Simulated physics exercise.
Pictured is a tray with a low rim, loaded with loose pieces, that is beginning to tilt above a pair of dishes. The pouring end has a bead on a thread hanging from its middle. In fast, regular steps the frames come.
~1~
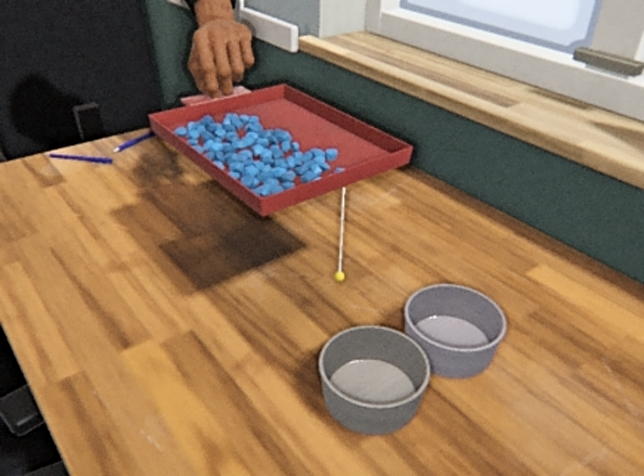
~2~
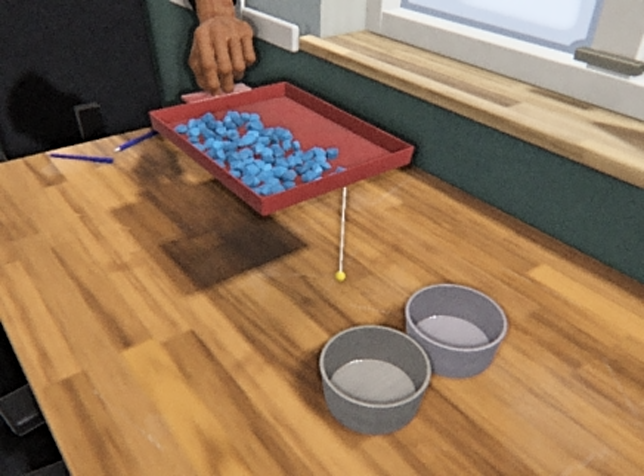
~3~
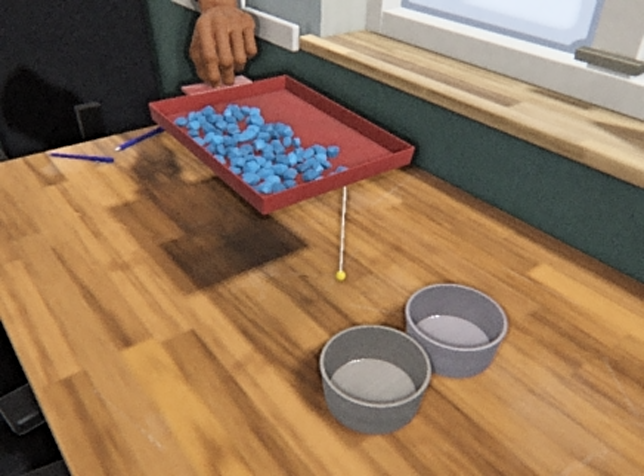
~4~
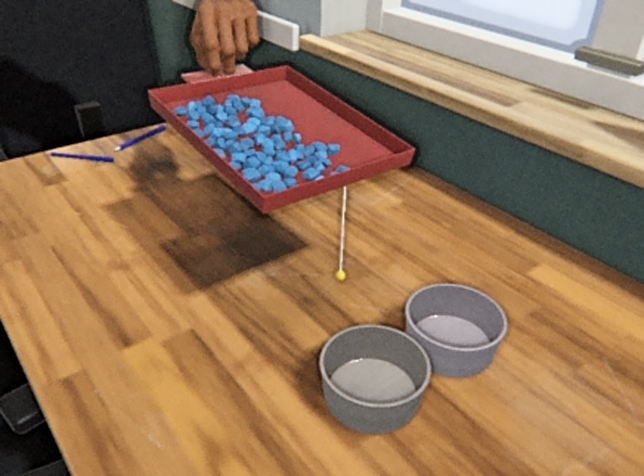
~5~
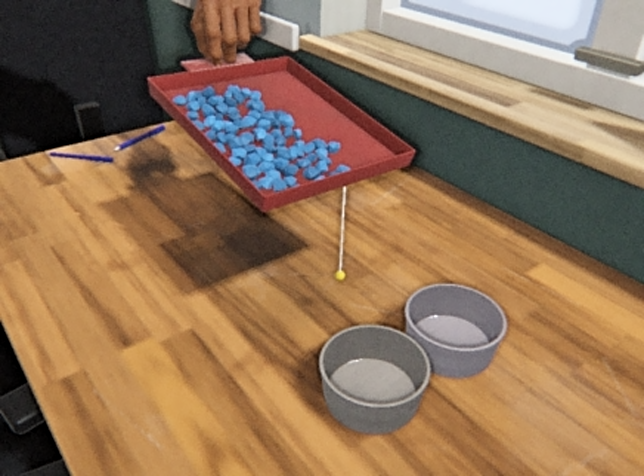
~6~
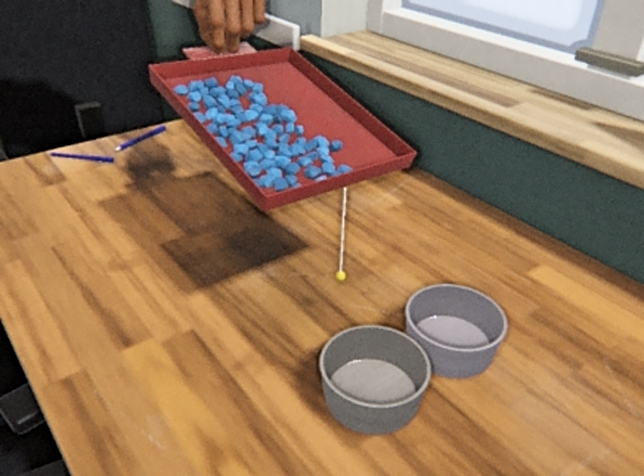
Above a wooden table, a hand slowly raises the back of a red tray of blue stones.
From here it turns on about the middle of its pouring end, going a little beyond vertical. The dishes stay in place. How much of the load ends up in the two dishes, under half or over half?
Under half.
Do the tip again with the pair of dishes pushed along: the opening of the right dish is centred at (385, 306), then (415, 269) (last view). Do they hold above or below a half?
The dishes end up with the greater share in the first try and the greater share in the second.
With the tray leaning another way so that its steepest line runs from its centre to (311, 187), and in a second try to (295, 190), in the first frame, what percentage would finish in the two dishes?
10 and 10 per cent, in that order.
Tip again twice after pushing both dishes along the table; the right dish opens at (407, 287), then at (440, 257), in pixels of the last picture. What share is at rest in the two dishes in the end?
It comes to roughly 90 per cent in one try and roughly 70 per cent in the next.
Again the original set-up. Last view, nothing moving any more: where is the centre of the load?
Near pixel (386, 325).
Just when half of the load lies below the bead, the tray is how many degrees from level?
100° or so.
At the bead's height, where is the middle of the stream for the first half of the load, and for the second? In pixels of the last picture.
Initially about (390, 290); subsequently about (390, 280).
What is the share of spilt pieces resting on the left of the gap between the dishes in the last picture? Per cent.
About 80 %.
Shortly afterwards, tray tipped steeply; the whole lot on the tray.
Next, tray tipped right over; near a quarter on the tray; a little in the left dish; only a few in the right dish; near a third outside both; near a quarter in the air.
Some moments later, tray tipped past a quarter turn; a little in the left dish; a little in the right dish; the bulk outside both.
In the end, tray tipped past a quarter turn; a little in the left dish; a little in the right dish; the bulk outside both.
